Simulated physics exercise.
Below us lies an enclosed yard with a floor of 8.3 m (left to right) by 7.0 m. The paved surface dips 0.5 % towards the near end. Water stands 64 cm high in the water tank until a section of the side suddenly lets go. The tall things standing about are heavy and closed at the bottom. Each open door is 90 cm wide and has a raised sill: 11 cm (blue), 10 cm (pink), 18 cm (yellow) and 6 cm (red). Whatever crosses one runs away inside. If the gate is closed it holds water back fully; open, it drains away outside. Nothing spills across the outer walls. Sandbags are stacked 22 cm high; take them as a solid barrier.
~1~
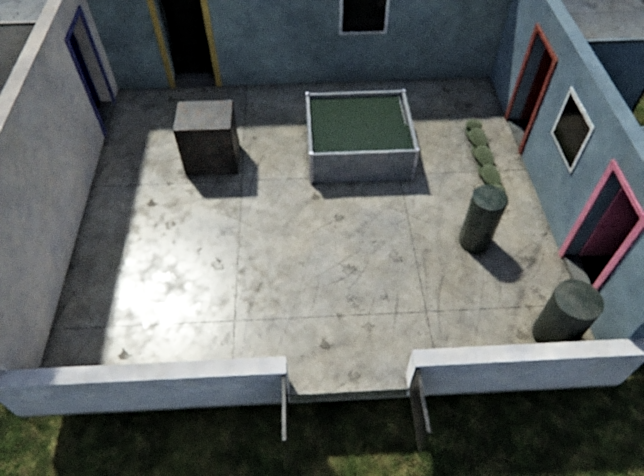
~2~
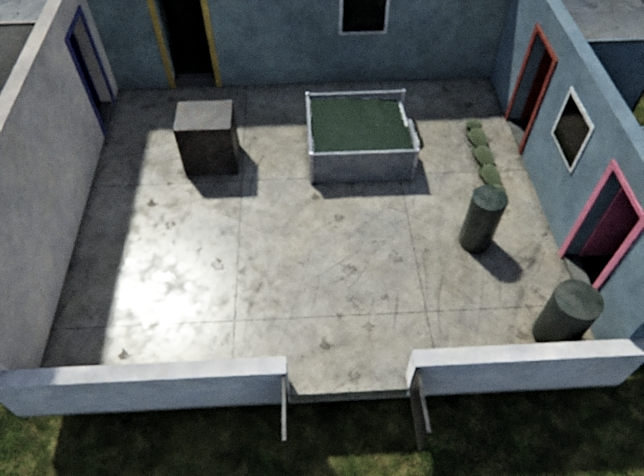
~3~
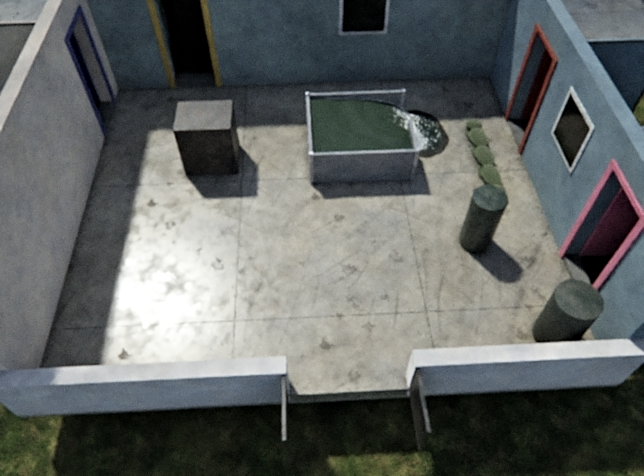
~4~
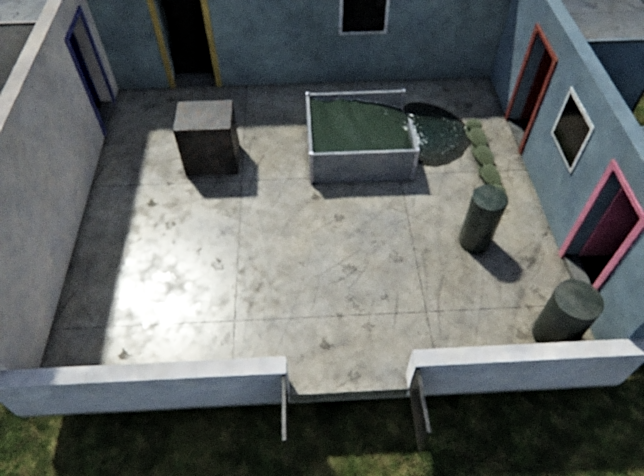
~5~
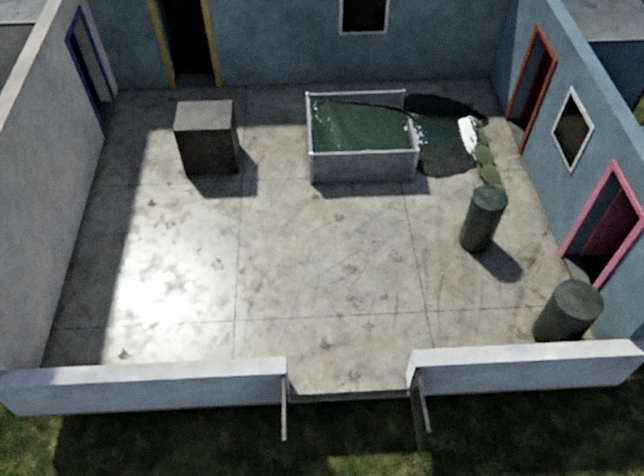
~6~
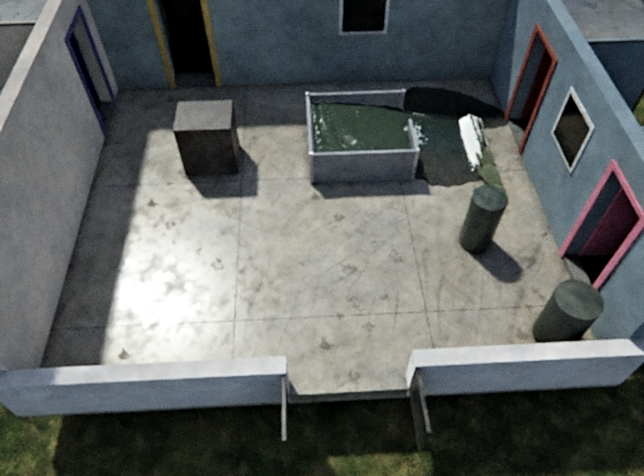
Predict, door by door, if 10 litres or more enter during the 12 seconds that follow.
Door by door: At the blue door it stays under the limit; at the pink door it keeps below the limit; at the yellow door it does not reach the limit; at the red door it exceeds the limit.
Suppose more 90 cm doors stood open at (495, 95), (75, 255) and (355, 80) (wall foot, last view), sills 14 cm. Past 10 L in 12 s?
In turn: Above, below, below.
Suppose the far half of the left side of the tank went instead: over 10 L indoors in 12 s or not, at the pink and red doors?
Against that limit: Pink below, red not over.
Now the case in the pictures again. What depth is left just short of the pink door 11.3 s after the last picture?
Some 6.5 cm.
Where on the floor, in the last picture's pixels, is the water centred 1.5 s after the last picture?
Near (411, 140).
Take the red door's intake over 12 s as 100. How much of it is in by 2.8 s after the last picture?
About 55 per cent.
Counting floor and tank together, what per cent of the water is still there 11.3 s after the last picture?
Some 92 per cent remains.
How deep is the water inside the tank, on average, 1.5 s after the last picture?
Roughly 35 cm on average.
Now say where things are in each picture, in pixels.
The first frame shows the water tank at (360, 124) is whole and still, 64 cm deep.
In the second frame, the front is at a hidden place, 0.5 m from the gap at (402, 124); 0.2 m2 of floor is under water; 64 cm left at the back of the water tank.
In the third frame, the front is at (444, 142), 0.9 m from the gap at (402, 126); 0.8 m2 of floor is under water; 64 cm left at the back of the water tank.
In the fourth frame, the front is at (467, 139), 1.3 m from the gap at (402, 127); 1.7 m2 of floor is under water; 64 cm left at the back of the water tank.
In the fifth frame, water pours out at (402, 127) and has run 1.8 m, to (484, 120); typically 5 cm deep outside, 60 cm at the water tank's back.
In the sixth frame, water pours out at (402, 126) and has run 2.3 m, to (502, 116); typically 5 cm deep outside, 54 cm at the water tank's back.
Then, 0.7 s after the last picture water covers 10 % of the floor and is deepest (48 cm) near (491, 79); blue door not reached, pink door not reached, yellow door not reached, red door 6 cm at the sill, 1 L in.
Then, 1.5 s after the last picture water covers 15 % of the floor and is deepest (36 cm) near (493, 105); blue door not reached, pink door not reached, yellow door not reached, red door 11 cm at the sill, 14 L in.
Then, 2.8 s after the last picture water covers 30 % of the floor and is deepest (22 cm) near (460, 135); blue door not reached, pink door 6 cm at the sill, 0 L in, yellow door not reached, red door 9 cm at the sill, 31 L in.
Then, 6.3 s after the last picture water covers 60 % of the floor and is deepest (16 cm) near (604, 362); blue door 7 cm at the sill, 0 L in, pink door 6 cm at the sill, 0 L in, yellow door 4 cm at the sill, 0 L in, red door 7 cm at the sill, 49 L in.
Then, 11.3 s after the last picture water covers 85 % of the floor and is deepest (7 cm) near (50, 335); blue door 5 cm at the sill, 0 L in, pink door 7 cm at the sill, 1 L in, yellow door 3 cm at the sill, 0 L in, red door 5 cm at the sill, 55 L in.
